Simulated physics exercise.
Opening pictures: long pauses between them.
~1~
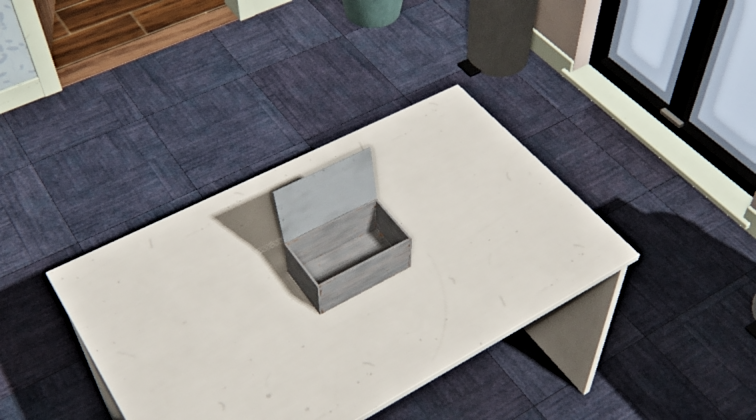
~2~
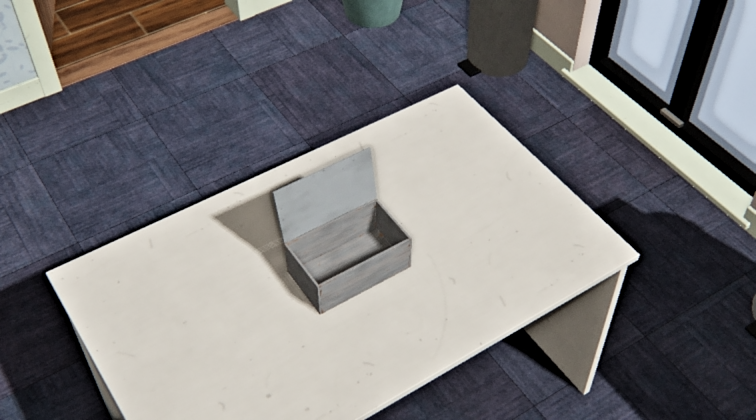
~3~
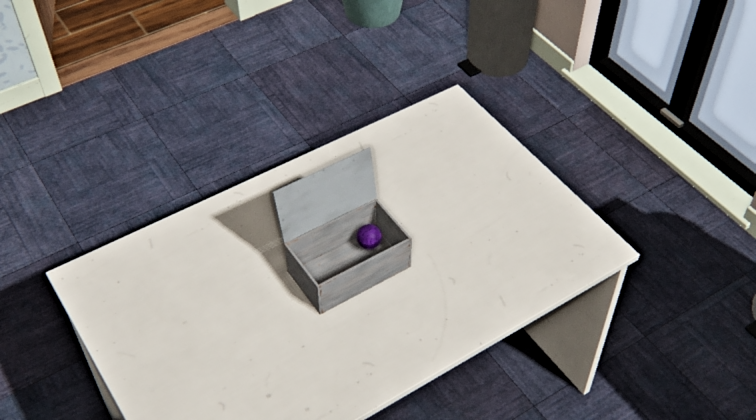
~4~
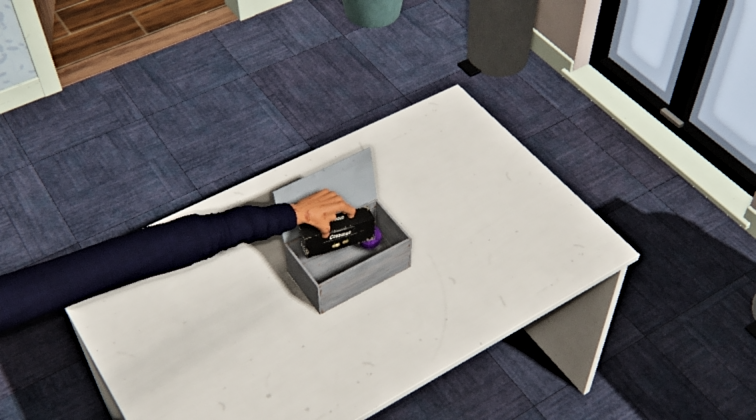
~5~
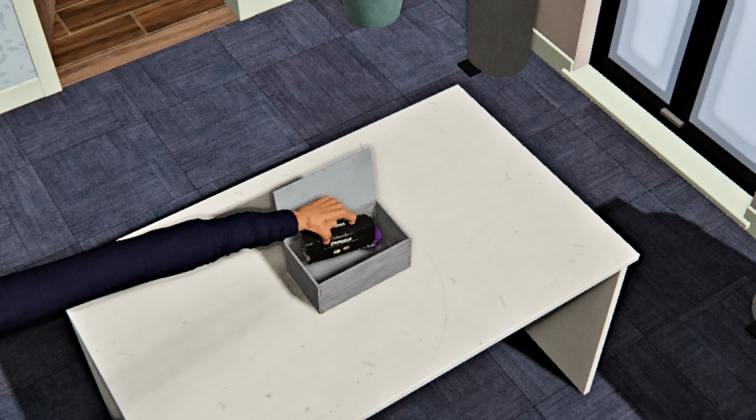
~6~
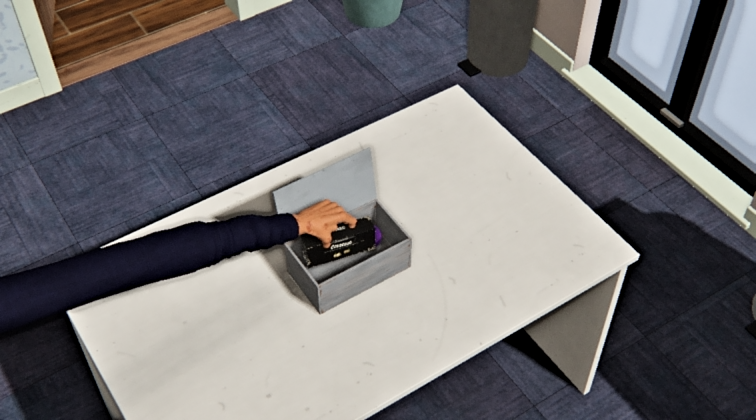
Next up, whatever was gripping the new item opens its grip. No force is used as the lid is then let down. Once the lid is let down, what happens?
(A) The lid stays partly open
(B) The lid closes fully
Answer: B.
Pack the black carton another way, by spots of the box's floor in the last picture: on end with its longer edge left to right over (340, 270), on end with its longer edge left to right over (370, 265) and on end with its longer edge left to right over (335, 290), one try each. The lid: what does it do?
With the first placement the lid remains open; with the second, it remains open; with the third, it remains open.
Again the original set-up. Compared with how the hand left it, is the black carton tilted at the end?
In the end, it keeps its orientation.
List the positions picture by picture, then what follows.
The last thing is not in view yet, in the first frame.
The last thing is not in view yet, in the second frame.
The last thing is not in view yet; purple ball (369, 237), in the third frame.
Still above its spot; black carton (337, 232), in the fourth frame.
Still above its spot; black carton (338, 238), in the fifth frame.
Put in, still held; black carton (339, 242), in the sixth frame.
Then, 1.30 s past the last view, lid 82° above the rim; black carton displaced a little near (345, 260); purple ball displaced a little.
Then, 1.80 s past the last view, lid 30° above the rim; black carton displaced a little near (345, 260); purple ball displaced a little.
Finally, lid shut; moved from the start, black carton; purple ball still in place. Final places as the last picture's camera would see them, black carton near (345, 260).
